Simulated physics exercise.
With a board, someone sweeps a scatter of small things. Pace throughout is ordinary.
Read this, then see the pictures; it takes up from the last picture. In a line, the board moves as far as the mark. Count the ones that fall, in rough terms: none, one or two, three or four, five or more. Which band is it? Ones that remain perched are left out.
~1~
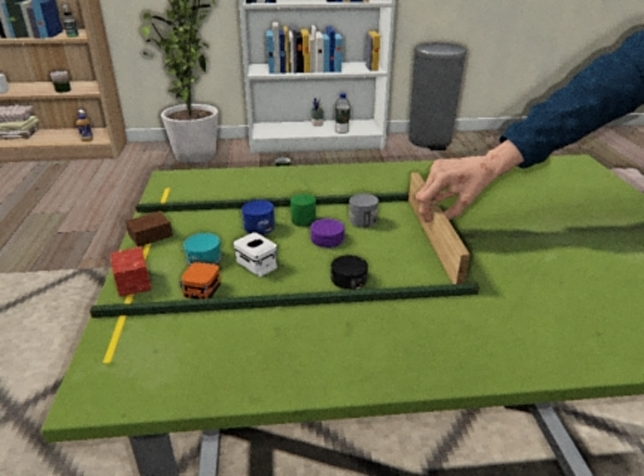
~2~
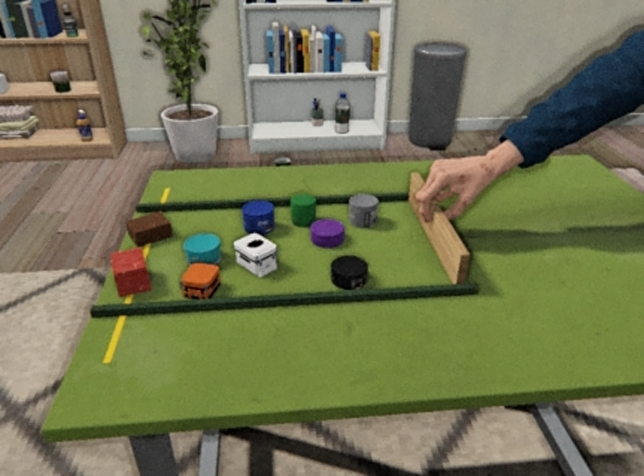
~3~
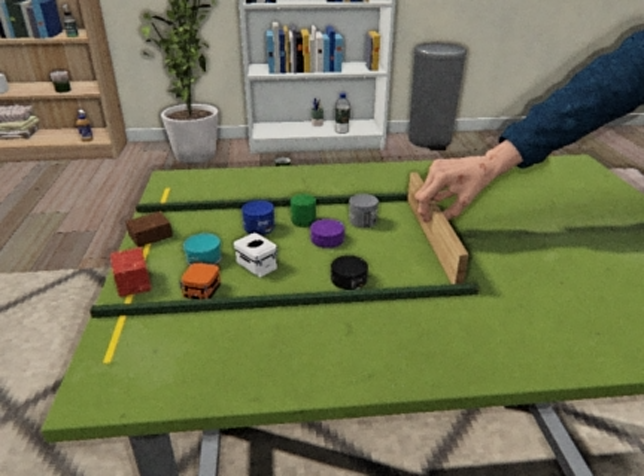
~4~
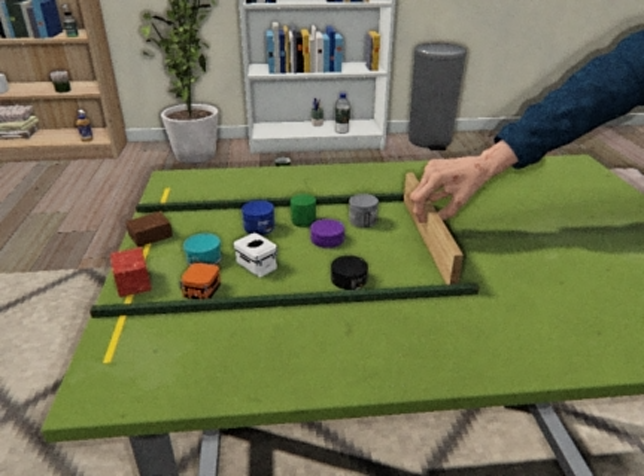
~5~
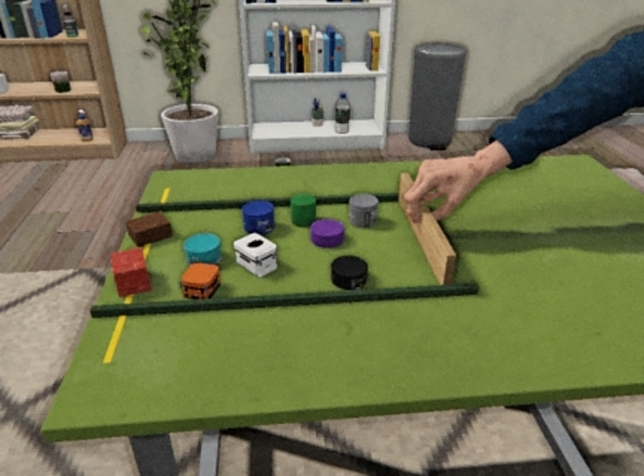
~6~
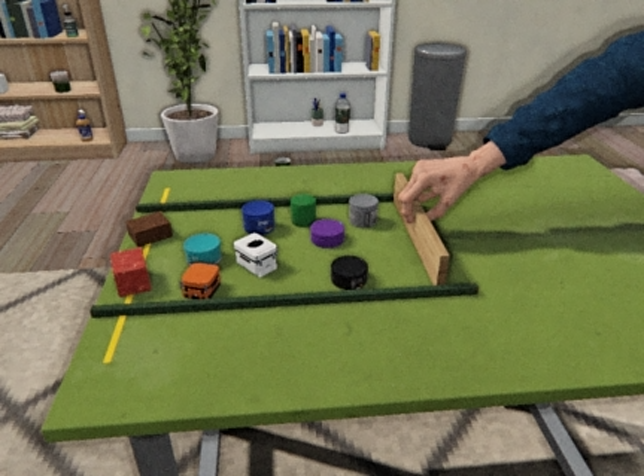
The band is five or more.
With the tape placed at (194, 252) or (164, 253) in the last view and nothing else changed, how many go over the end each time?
You'd count 1 the first time and 2 the second.
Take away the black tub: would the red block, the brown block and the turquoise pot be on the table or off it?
The red block falls; the brown block comes down; the turquoise pot is lost.
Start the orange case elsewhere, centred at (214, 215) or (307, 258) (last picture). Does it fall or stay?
Place by place, it goes down, then holds its place.
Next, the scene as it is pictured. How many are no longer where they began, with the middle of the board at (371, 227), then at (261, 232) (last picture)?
The counts are 1 and 6.
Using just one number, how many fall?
In all, 5 of them.
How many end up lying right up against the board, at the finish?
It's 5 of them.
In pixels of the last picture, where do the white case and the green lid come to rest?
First (124, 258), then (143, 208).
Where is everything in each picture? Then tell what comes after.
Red block (131, 271); brown block (149, 228); turquoise pot (203, 251); board (435, 224); tape (145, 254), in the first frame.
Brown block (149, 229); grey tub (363, 211), in the second frame.
Turquoise pot (203, 251); green lid (304, 211), in the third frame.
Red block (131, 272); board (429, 224), in the fourth frame.
Brown block (149, 229); white case (256, 255), in the fifth frame.
Red block (131, 272); brown block (149, 229); turquoise pot (203, 251); board (417, 224); tape (145, 254), in the sixth frame.
Soon after, none off yet; red block at rest near (131, 272); brown block at rest near (149, 229); turquoise pot at rest near (203, 251).
At rest, the number that fall off is five or more; fallen, blue tub, orange case, turquoise pot, brown block and red block.
